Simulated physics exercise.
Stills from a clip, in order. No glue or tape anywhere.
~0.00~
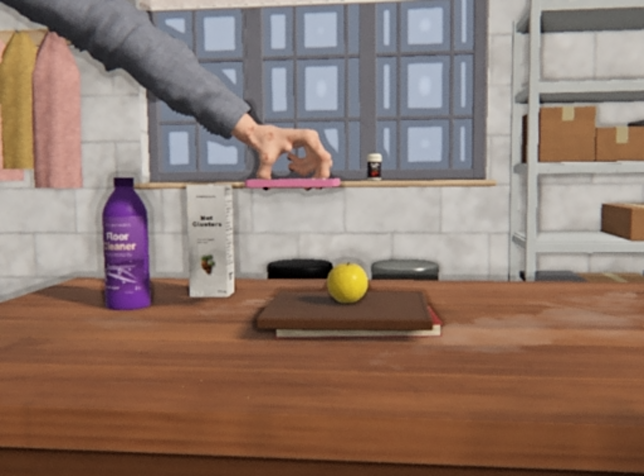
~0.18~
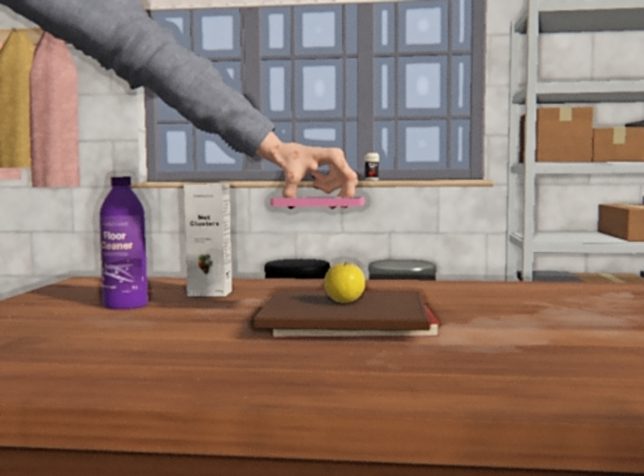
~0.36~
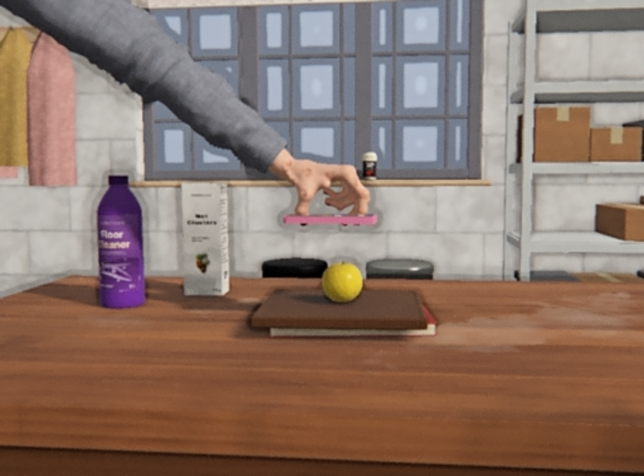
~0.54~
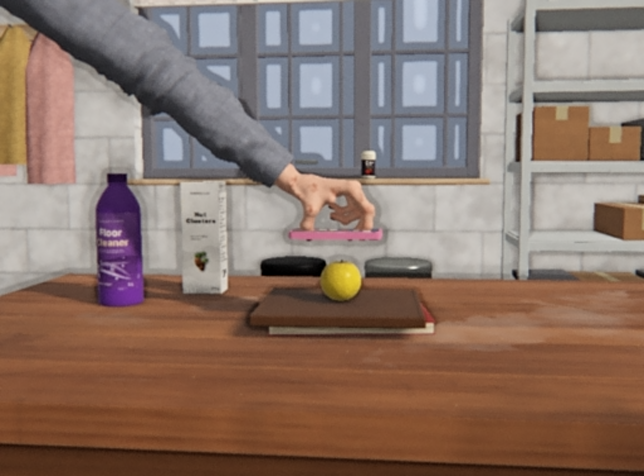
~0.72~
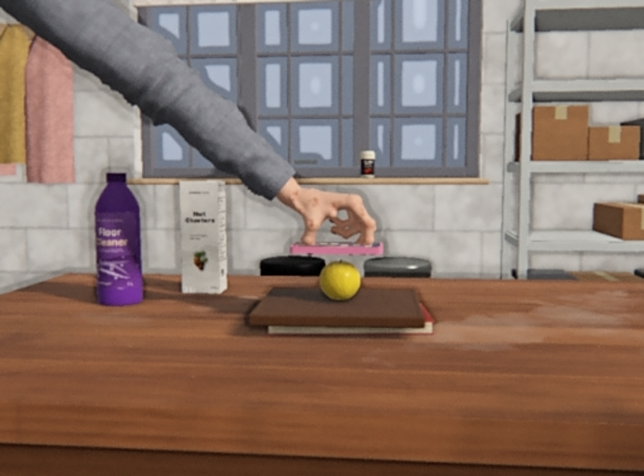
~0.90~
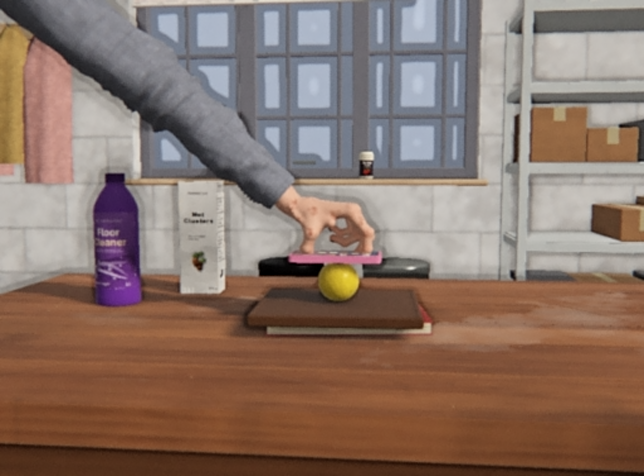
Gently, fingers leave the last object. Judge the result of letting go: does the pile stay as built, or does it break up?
The build does not stay upright.
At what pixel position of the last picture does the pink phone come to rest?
Look around (212, 319) in the final frame.
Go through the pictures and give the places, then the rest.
The first frame shows on its way; pink phone (293, 183); yellow apple (347, 283).
The second frame shows on its way; pink phone (319, 201); white carton (208, 240).
The third frame shows on its way; pink phone (331, 218); purple bottle (121, 240).
The fourth frame shows on its way; pink phone (336, 234).
The fifth frame shows on its way; pink phone (337, 248); brown tray (340, 306).
The sixth frame shows in place under the hand; pink phone (336, 256); yellow apple (338, 281).
Around 1.40 s, pink phone rocked 26° from its first pose near (319, 260).
Around 1.80 s, pink phone now fallen; yellow apple displaced a little.
Around 2.00 s, yellow apple displaced a little.
Around 2.40 s, pink phone resting near (212, 318).
Finally (4.0 s), fallen, pink phone; the other 5 still in place. Final places as the last picture's camera would see them, pink phone near (212, 318). The pile gives way.
